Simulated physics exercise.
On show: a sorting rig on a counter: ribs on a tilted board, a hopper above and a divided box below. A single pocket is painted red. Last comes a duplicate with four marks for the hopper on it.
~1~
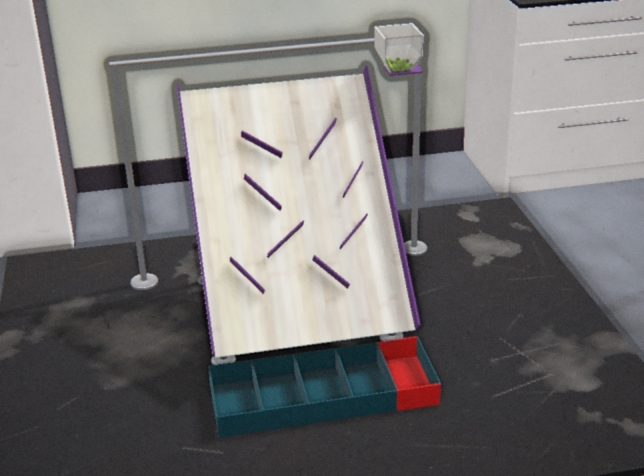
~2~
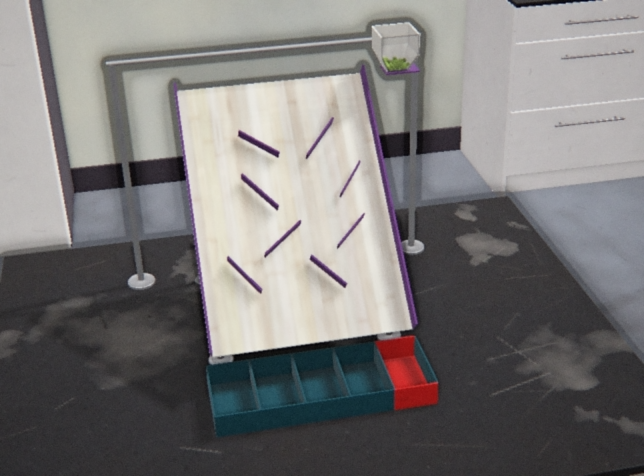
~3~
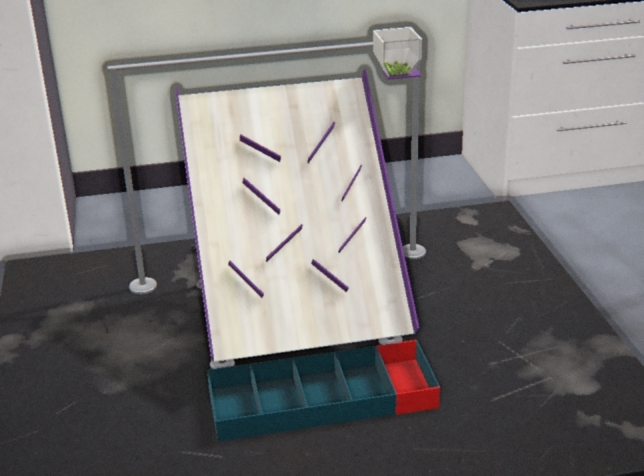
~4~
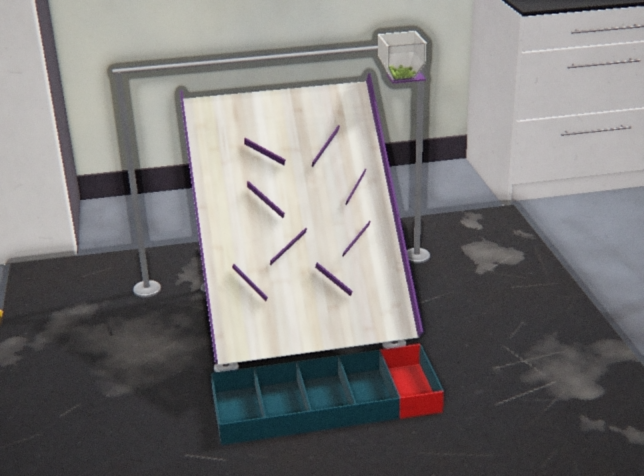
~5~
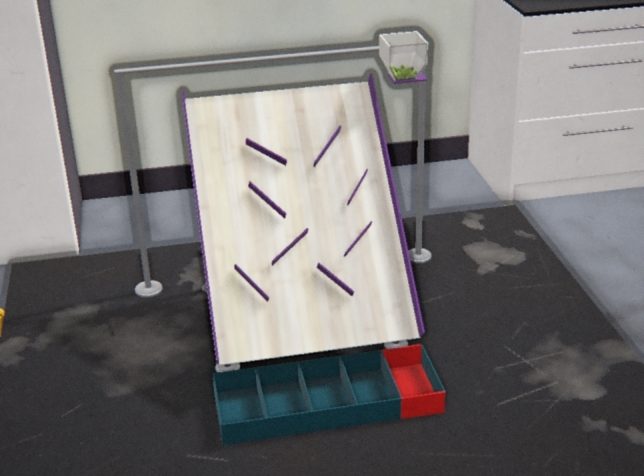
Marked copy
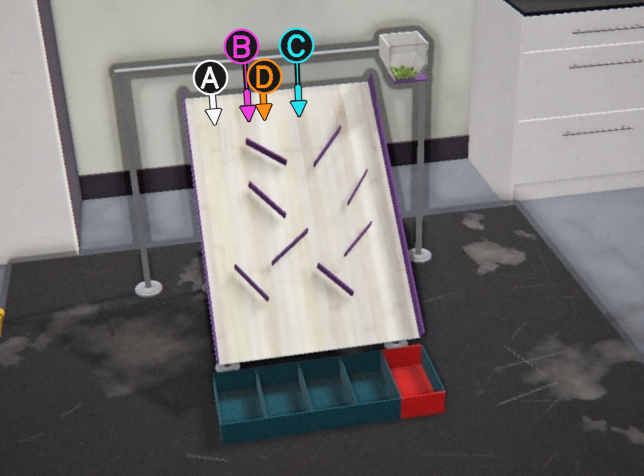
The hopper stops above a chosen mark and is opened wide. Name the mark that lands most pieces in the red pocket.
Mark D.
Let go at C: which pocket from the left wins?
The third.
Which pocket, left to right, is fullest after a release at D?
The fifth from the left.
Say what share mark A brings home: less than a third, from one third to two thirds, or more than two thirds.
Mark A gives less than a third.
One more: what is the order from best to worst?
Best to worst: D, B, C, A.
On the marked copy, mark A meets the board at (214, 119); mark B meets the board at (248, 115); mark C meets the board at (299, 110); mark D meets the board at (264, 114).
For mark A, a stray few in the red pocket, most in other pockets, a small part outside the box.
For mark B, about two thirds in the red pocket, about a third in other pockets, a stray few outside the box.
For mark C, about a third in the red pocket, about two thirds in other pockets.
For mark D, most in the red pocket, a small part in other pockets.
